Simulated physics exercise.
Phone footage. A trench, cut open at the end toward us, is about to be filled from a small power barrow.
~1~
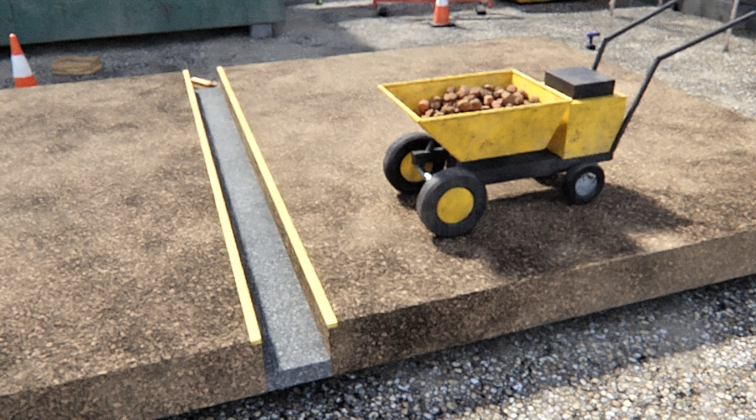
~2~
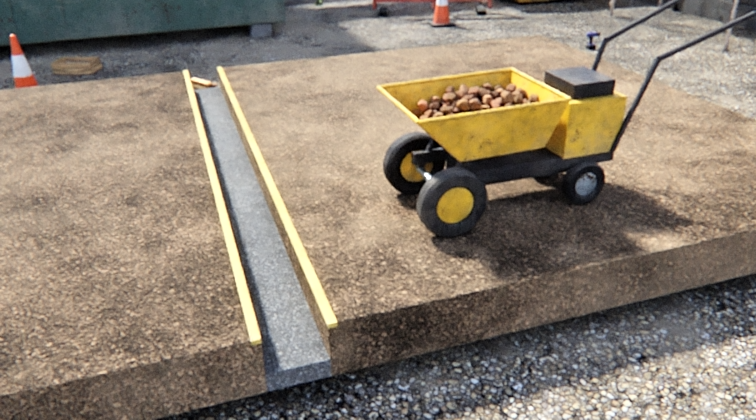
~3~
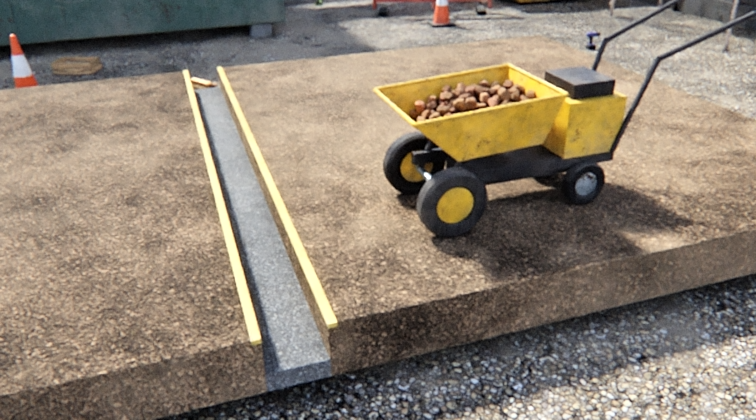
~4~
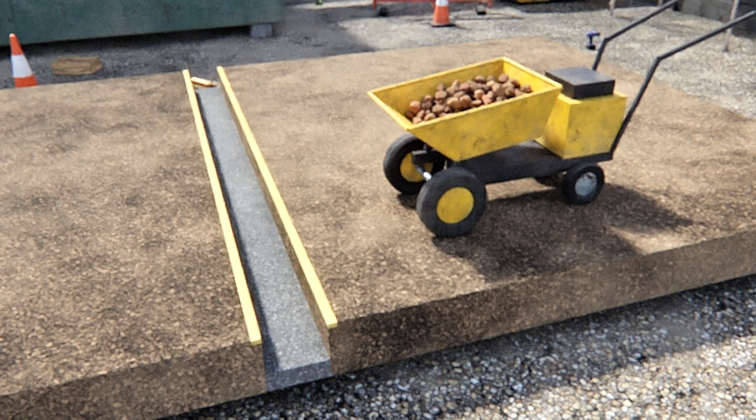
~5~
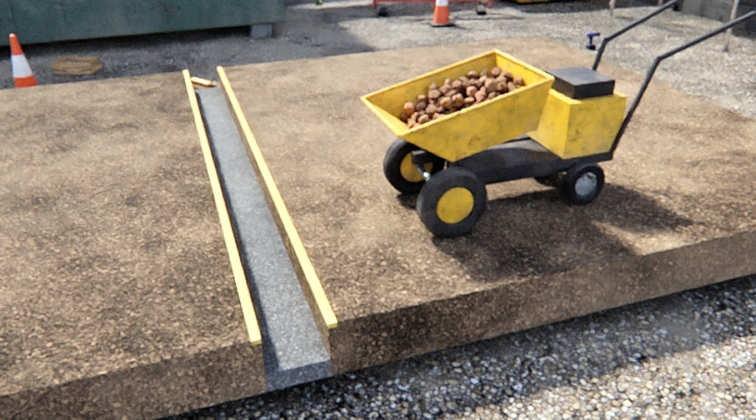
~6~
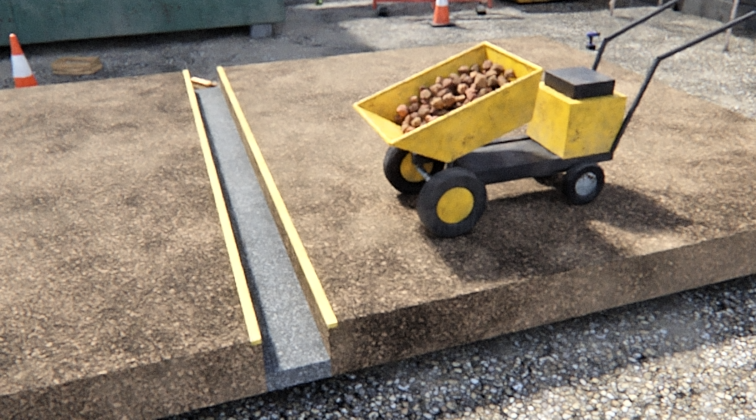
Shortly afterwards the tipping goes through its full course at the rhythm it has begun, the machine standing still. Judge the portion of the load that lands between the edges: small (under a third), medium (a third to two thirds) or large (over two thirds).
Medium.
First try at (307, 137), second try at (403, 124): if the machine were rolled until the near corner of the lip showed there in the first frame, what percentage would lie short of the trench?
First position: Some 0 percent; second position: Some 20 percent.
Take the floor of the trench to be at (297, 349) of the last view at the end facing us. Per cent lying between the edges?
50 %.
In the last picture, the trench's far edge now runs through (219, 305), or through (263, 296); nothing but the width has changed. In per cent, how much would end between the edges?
The share would be 50 % first and 40 % second.
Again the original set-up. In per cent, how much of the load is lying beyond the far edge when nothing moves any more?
Share: Near 0 %.
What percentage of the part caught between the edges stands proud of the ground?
About 0 %.
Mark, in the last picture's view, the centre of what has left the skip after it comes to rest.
Once nothing moves, the middle sits near (285, 250).
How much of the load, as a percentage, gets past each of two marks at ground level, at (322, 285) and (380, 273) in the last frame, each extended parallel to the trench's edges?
Estimate: 60 % and 90 %, respectively.
Soon, skip tipped steeply; all in the skip.
A while on, skip tipped right over; about two thirds in the skip; about a quarter short of the trench; a stray few in or heaped over the trench; a stray few falling.
Towards the end, skip tipped right over; a small part in the skip; about half short of the trench; about a third in or heaped over the trench; a stray few beyond it.
Finally, skip tipped right over; a small part in the skip; about half short of the trench; about half in or heaped over the trench; a stray few beyond it.
